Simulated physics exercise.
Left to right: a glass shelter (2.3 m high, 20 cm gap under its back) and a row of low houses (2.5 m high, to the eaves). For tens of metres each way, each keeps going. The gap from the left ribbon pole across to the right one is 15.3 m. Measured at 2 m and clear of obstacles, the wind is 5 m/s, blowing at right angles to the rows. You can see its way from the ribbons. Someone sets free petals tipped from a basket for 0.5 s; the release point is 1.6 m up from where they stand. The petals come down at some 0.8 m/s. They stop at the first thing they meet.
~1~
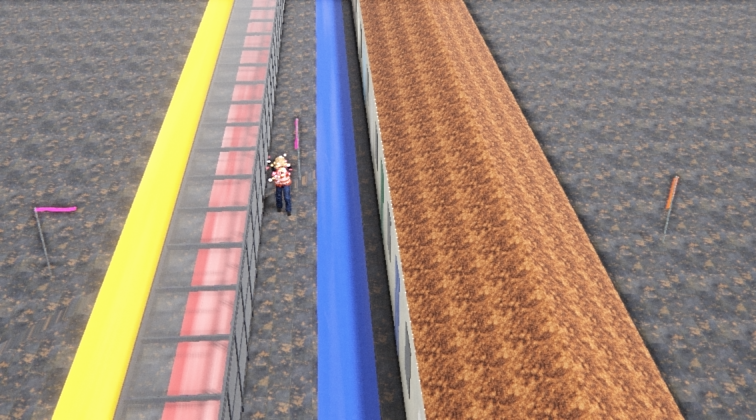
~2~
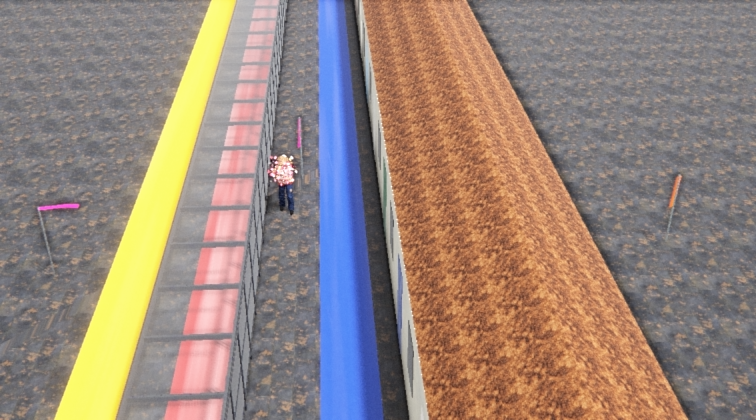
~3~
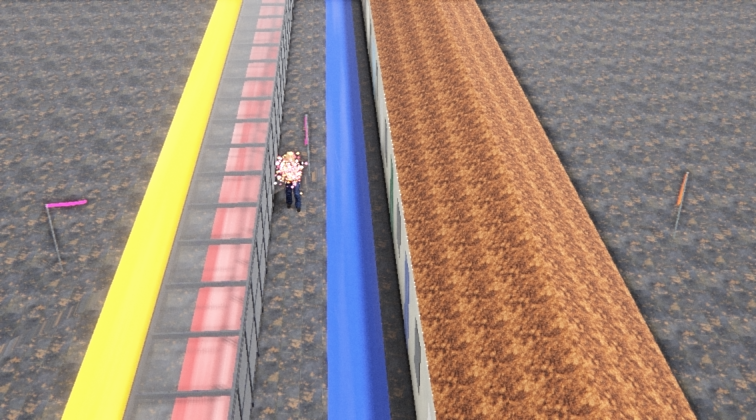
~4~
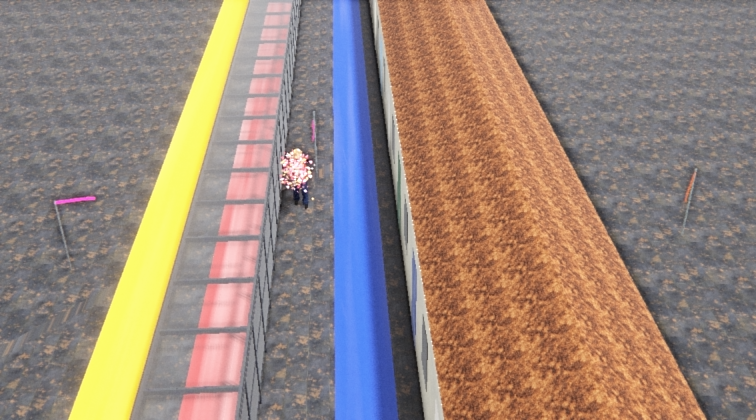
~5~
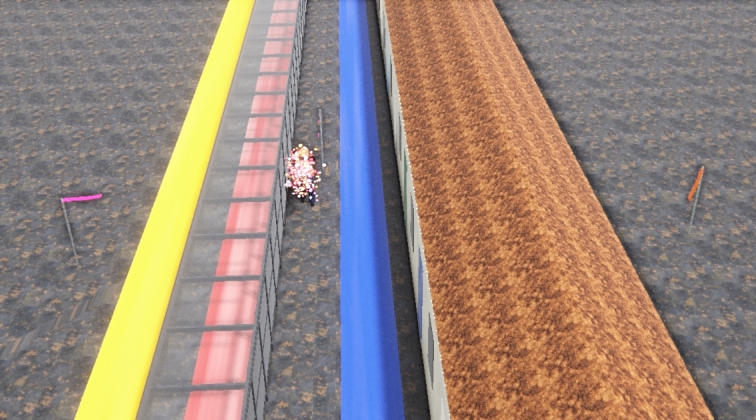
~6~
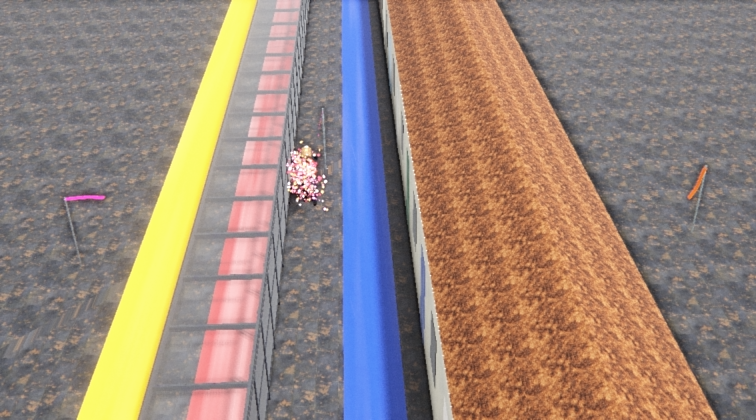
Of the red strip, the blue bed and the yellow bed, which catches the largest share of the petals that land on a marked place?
The blue one.
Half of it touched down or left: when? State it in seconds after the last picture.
1.0 s.
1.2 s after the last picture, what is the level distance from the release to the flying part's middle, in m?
Estimate: Some 0.0 m.
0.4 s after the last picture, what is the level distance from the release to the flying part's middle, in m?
I'd put it at close to 0.0 metres.
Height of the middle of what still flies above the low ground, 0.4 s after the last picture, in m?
About 0.8 m.
Then, 0.4 s after the last picture, 92 % is in the air or yet to come; 0 % lies on the blue bed, 0 % on the red strip and 0 % on the yellow bed; the middle of what still flies is 0.7 m above the low ground, near (303, 190).
Then, 1.2 s after the last picture, 38 % is in the air or yet to come; 7 % lies on the blue bed, 0 % on the red strip and 0 % on the yellow bed; the middle of what still flies is 0.2 m above the low ground, near (312, 204).
Then, 2.7 s after the last picture, 3 % is in the air or yet to come; 20 % lies on the blue bed, 0 % on the red strip and 0 % on the yellow bed.
Then, 7.2 s after the last picture, 0 % is in the air or yet to come; 21 % lies on the blue bed, 0 % on the red strip and 0 % on the yellow bed.
Then, 44.2 s after the last picture, 0 % is in the air or yet to come; 21 % lies on the blue bed, 0 % on the red strip and 0 % on the yellow bed.
